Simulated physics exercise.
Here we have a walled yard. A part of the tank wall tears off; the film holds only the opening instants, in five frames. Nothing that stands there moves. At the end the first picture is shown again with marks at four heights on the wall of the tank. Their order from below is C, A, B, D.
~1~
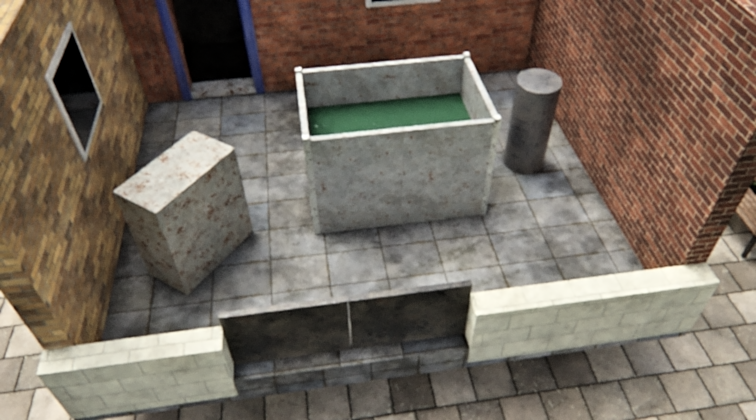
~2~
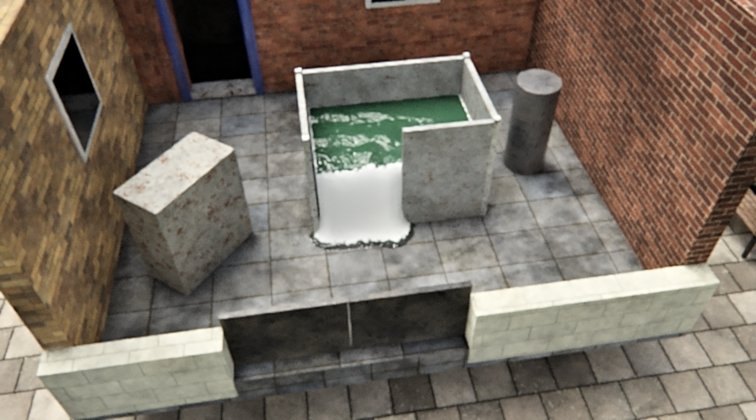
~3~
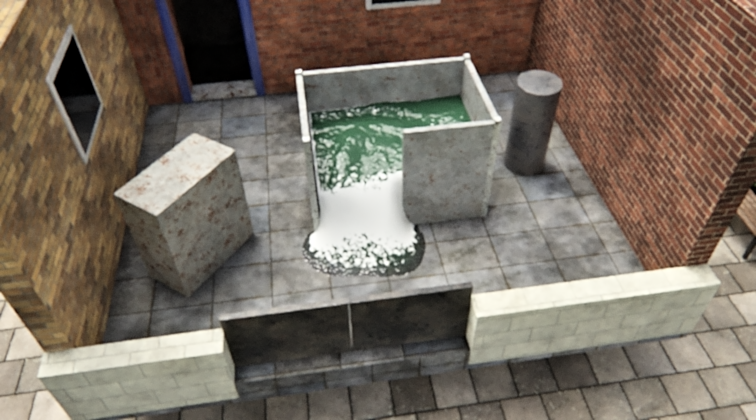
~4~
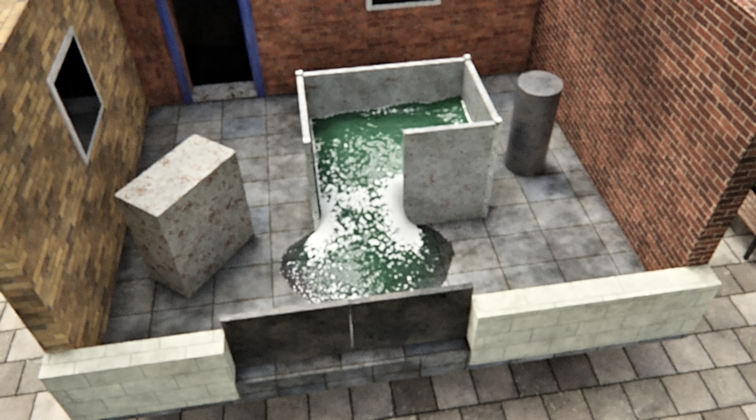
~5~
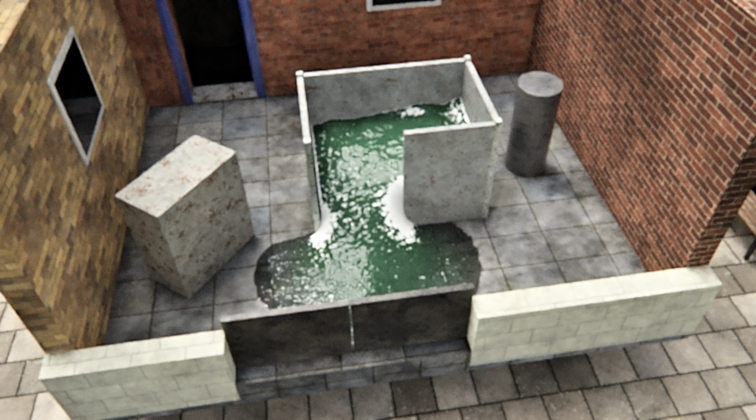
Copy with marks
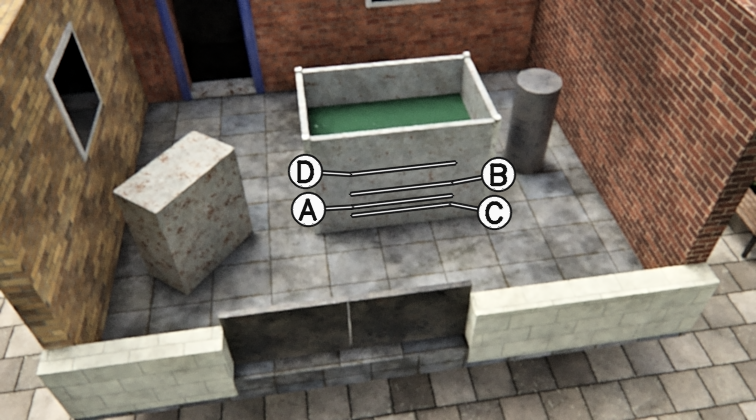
Concrete tank of green water opening at its front left side, water gushing out in white foam and spreading across a walled yard.
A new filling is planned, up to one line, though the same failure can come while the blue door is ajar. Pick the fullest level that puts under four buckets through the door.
I would pick line D.
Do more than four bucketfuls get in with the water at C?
No, that is safe.
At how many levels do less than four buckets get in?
All of the four.
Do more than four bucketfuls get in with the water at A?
No.
In white, A at (402, 201); B at (402, 188); C at (402, 209); D at (403, 168); from the bottom up C, A, B, D.
Choosing A, nothing gets over.
Choosing B, nothing gets over.
Choosing C, nothing gets over.
Choosing D, a bucket or two gets in.
